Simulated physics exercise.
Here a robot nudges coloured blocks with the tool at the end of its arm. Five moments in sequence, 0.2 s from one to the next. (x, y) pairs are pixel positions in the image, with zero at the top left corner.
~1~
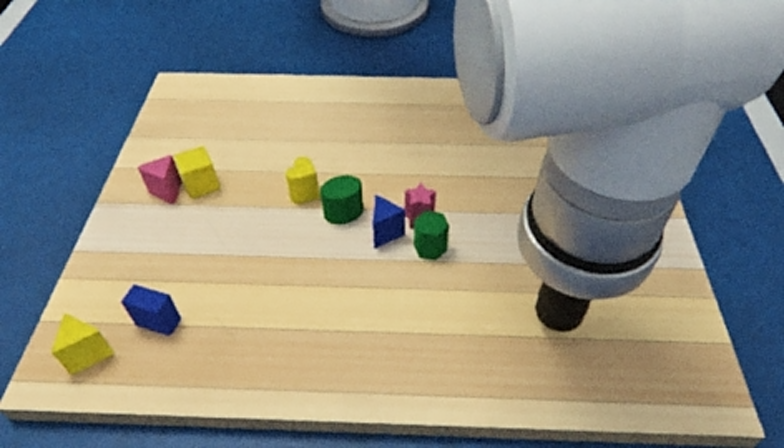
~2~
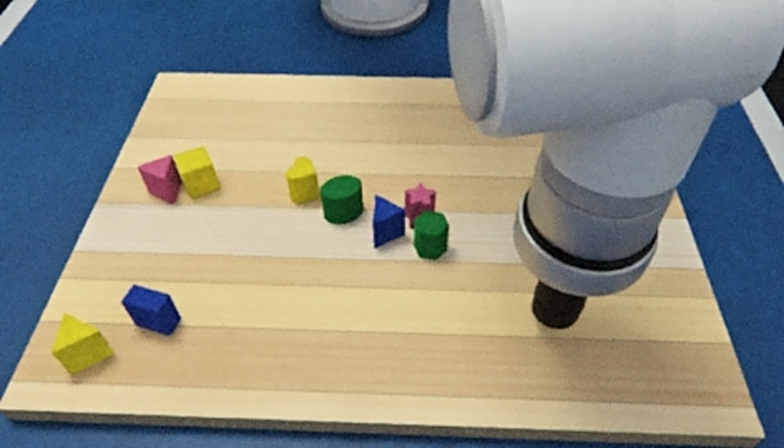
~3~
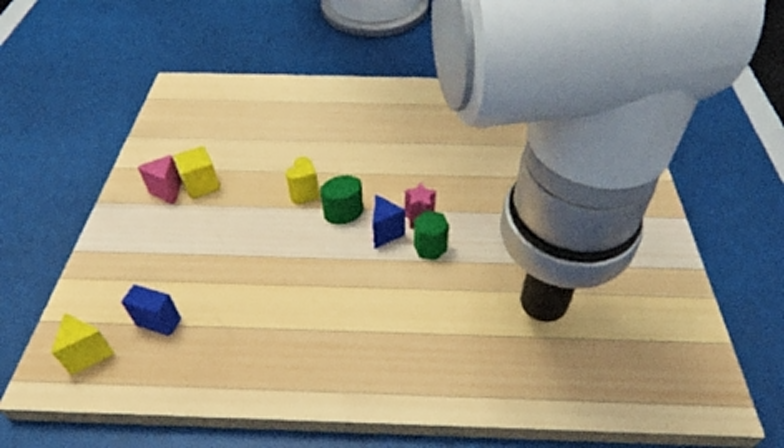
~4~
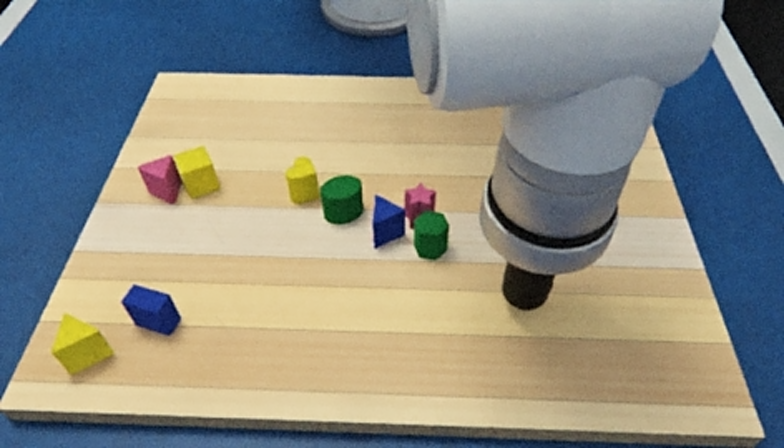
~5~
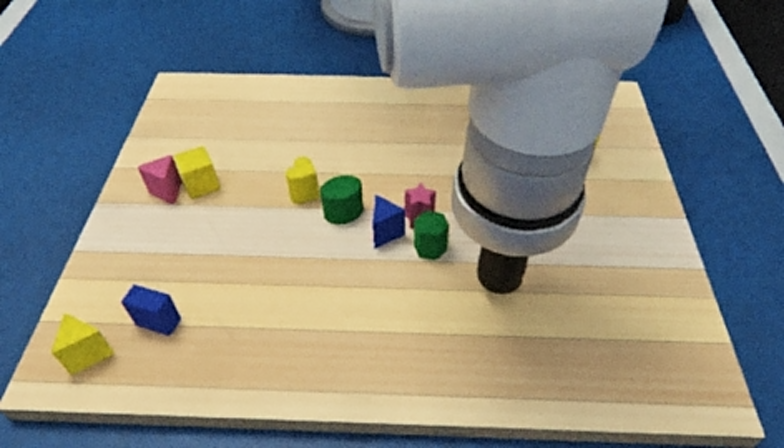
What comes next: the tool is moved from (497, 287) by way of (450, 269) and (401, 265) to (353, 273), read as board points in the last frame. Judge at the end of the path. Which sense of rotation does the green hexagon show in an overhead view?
The turn is clockwise.
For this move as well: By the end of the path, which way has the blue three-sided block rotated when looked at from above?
Counterclockwise rotation.
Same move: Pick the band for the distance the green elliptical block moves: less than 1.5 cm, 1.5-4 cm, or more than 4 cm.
Once the path ends, it will sit under 1.5 cm from where it is now.
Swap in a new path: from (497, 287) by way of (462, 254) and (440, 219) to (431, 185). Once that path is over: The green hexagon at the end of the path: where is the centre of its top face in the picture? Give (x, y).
The spot you're after is about (411, 209) in the image.
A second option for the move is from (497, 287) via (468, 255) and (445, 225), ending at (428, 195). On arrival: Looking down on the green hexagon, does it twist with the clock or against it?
Answer: Against the clock.
On the path given first. One third of the way, tool (450, 258); green hexagon (429, 219).
Two thirds of the way, tool (401, 254); blue three-sided block (380, 206), turned 20° anticlockwise; pink star block (420, 190), turned 10° clockwise; green hexagon (412, 210), turned 50° clockwise.
At the end, tool (352, 262); green elliptical block unmoved; blue three-sided block (380, 206), turned 20° anticlockwise; pink star block (420, 190), turned 10° clockwise; green hexagon (412, 210), turned 50° clockwise.
